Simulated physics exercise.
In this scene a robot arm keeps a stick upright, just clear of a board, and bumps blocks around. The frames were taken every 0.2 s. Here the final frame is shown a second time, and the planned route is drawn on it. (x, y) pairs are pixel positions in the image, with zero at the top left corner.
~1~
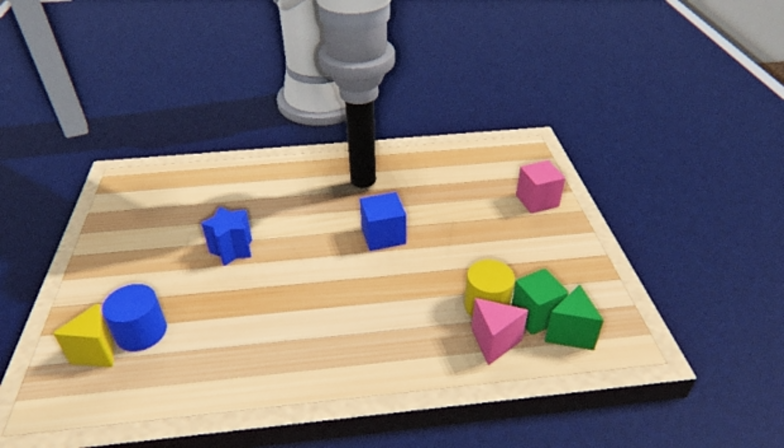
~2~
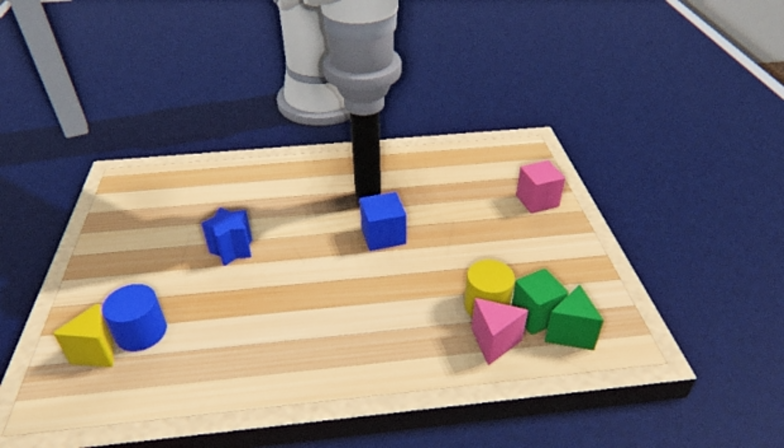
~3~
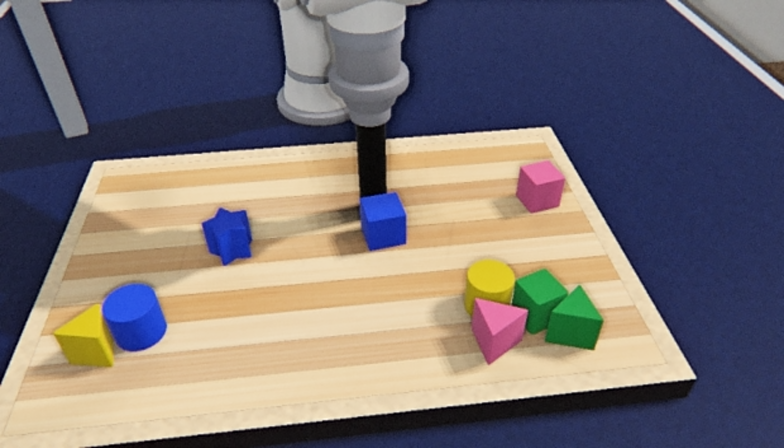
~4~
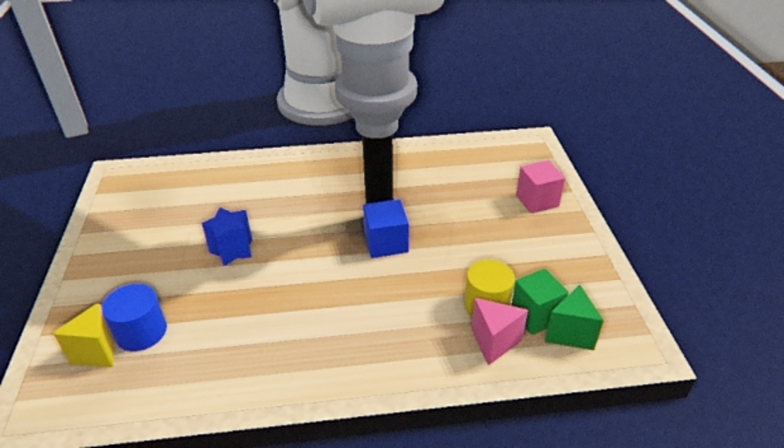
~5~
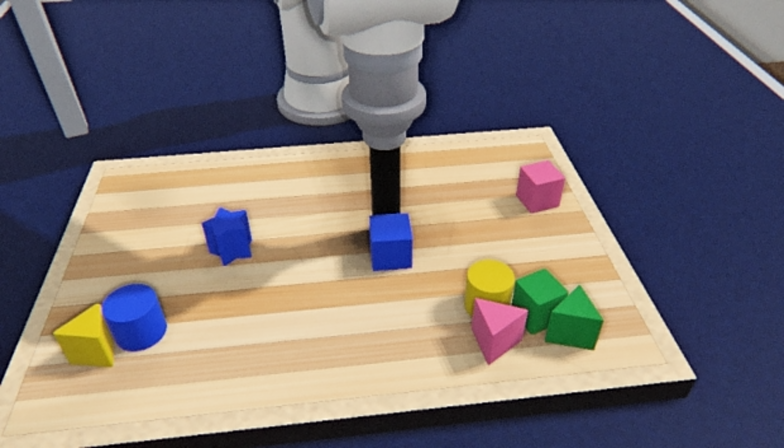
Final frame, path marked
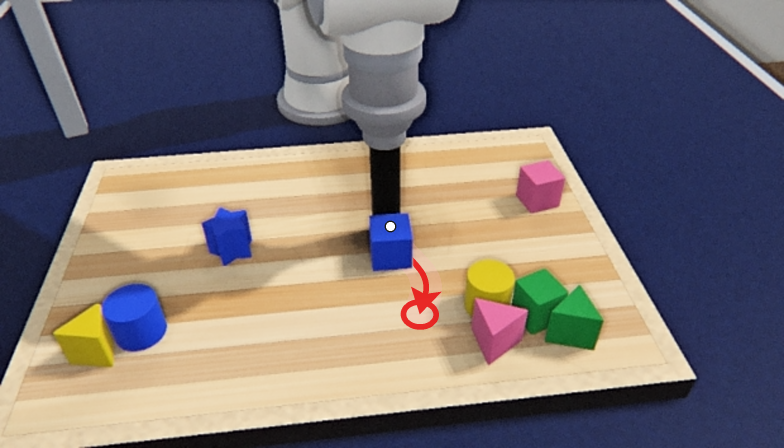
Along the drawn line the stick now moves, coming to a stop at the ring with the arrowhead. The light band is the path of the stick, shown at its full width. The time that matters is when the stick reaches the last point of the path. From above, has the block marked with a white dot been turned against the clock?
No, that is not what happens.
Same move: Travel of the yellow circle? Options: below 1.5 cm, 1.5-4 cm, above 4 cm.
The displacement of the yellow circle is below 1.5 cm.
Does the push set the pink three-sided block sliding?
Short answer: No.
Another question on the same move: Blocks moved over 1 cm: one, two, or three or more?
Blocks moved: One.
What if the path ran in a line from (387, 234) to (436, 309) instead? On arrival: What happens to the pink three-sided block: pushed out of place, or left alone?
By the end it is where it was.
Path on the board, from (387, 234) by way of (408, 256) and (426, 283) to (420, 314); the dot is on the blue square block.
On the path given first. One third of the way, stick (408, 251); blue square block (400, 251), turned 30° clockwise.
Two thirds of the way, stick (426, 278); blue square block (396, 269), turned 65° clockwise.
At the end, stick (420, 308); blue square block (381, 281), turned 100° clockwise; yellow circle in place; pink three-sided block in place.
